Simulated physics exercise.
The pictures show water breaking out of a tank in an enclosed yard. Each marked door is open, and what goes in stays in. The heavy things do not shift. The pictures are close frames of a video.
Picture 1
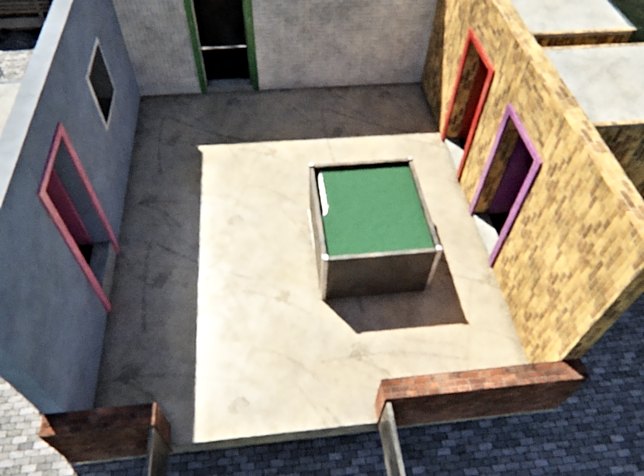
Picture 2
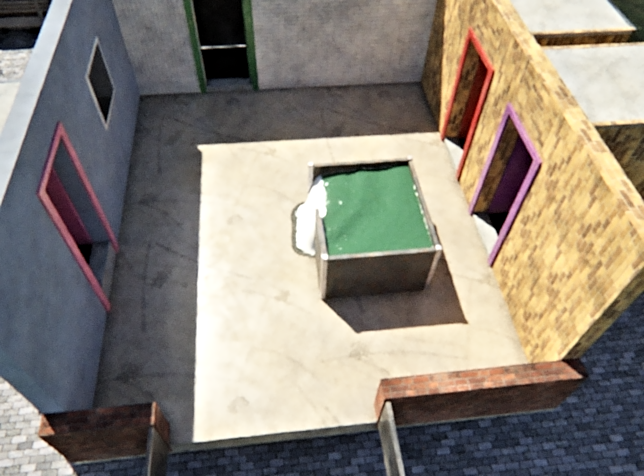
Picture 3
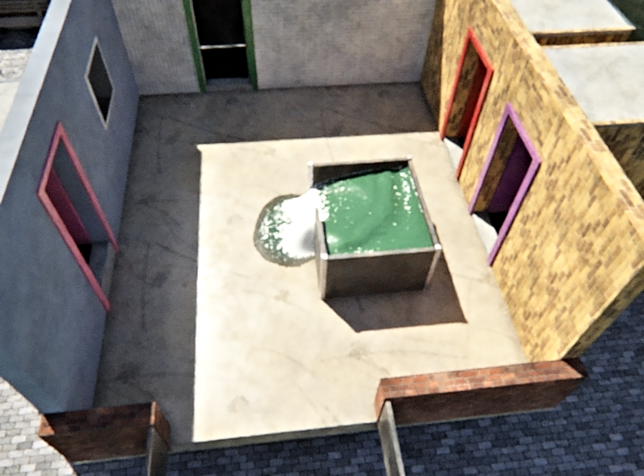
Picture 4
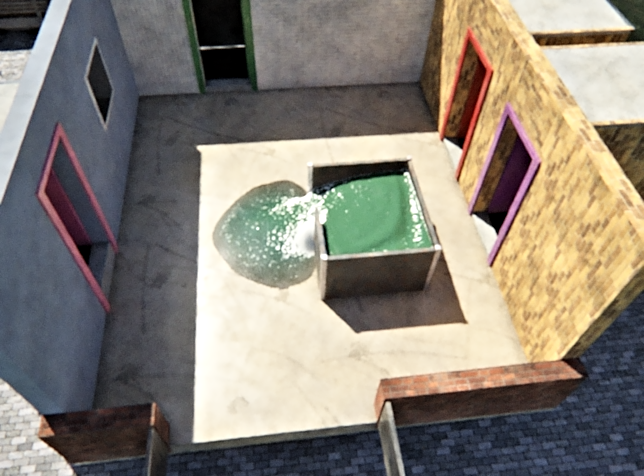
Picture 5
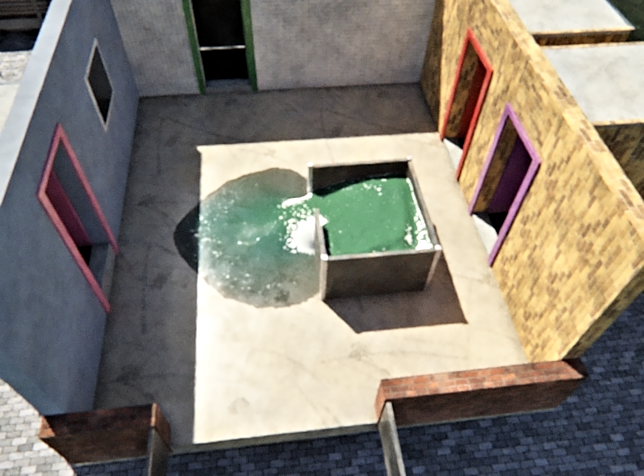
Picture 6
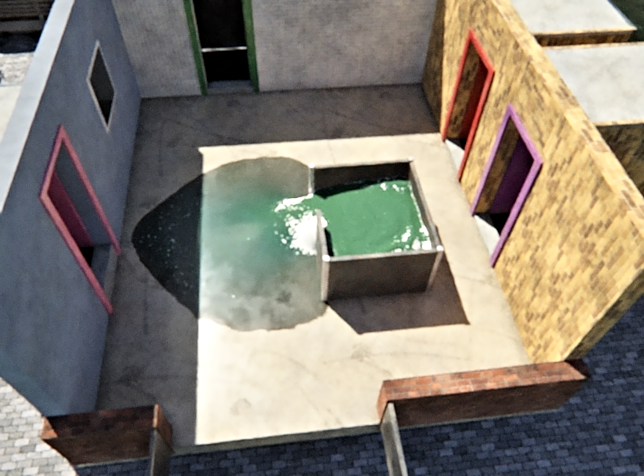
Green water burst out of the left side of a square tank in a walled yard, foaming white at the gap, then spread leftward across the pale floor in a widening, rounded puddle.
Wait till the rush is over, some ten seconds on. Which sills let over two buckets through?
In the end: The pink door admits no more than that; the green door admits no more than that; the purple door admits no more than that; the red door admits no more than that.
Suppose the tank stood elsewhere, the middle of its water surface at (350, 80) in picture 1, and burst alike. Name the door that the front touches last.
I say the purple one.
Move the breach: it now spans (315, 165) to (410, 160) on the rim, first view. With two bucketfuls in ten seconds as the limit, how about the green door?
In short: Green takes more.
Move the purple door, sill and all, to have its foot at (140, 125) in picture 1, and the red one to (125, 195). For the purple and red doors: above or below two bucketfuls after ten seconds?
Then: The purple door goes over, the red door floods.
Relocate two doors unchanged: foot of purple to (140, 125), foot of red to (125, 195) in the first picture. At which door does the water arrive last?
The door marked green.
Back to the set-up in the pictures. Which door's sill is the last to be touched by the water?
I say the purple one.
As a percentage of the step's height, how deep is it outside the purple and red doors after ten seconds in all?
About 130 and 70 per cent.
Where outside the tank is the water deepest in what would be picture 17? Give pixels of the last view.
Around (142, 98).
A moment on, water covers 35 % of the floor; the pink door wet at the sill, nothing in, the green door not reached, the purple door not reached, the red door not reached.
Next, water covers 40 % of the floor; the pink door wet at the sill, nothing in, the green door wet at the sill, nothing in, the purple door not reached, the red door not reached.
Then, water covers 50 % of the floor; the pink door wet at the sill, nothing in, the green door wet at the sill, nothing in, the purple door not reached, the red door not reached.
Later, water covers 90 % of the floor; the pink door wet at the sill, nothing in, the green door wet at the sill, nothing in, the purple door not reached, the red door wet at the sill, nothing in.
In the end, water covers 100 % of the floor; the pink door wet at the sill, nothing in, the green door wet at the sill, nothing in, the purple door under two buckets in, the red door wet at the sill, nothing in.
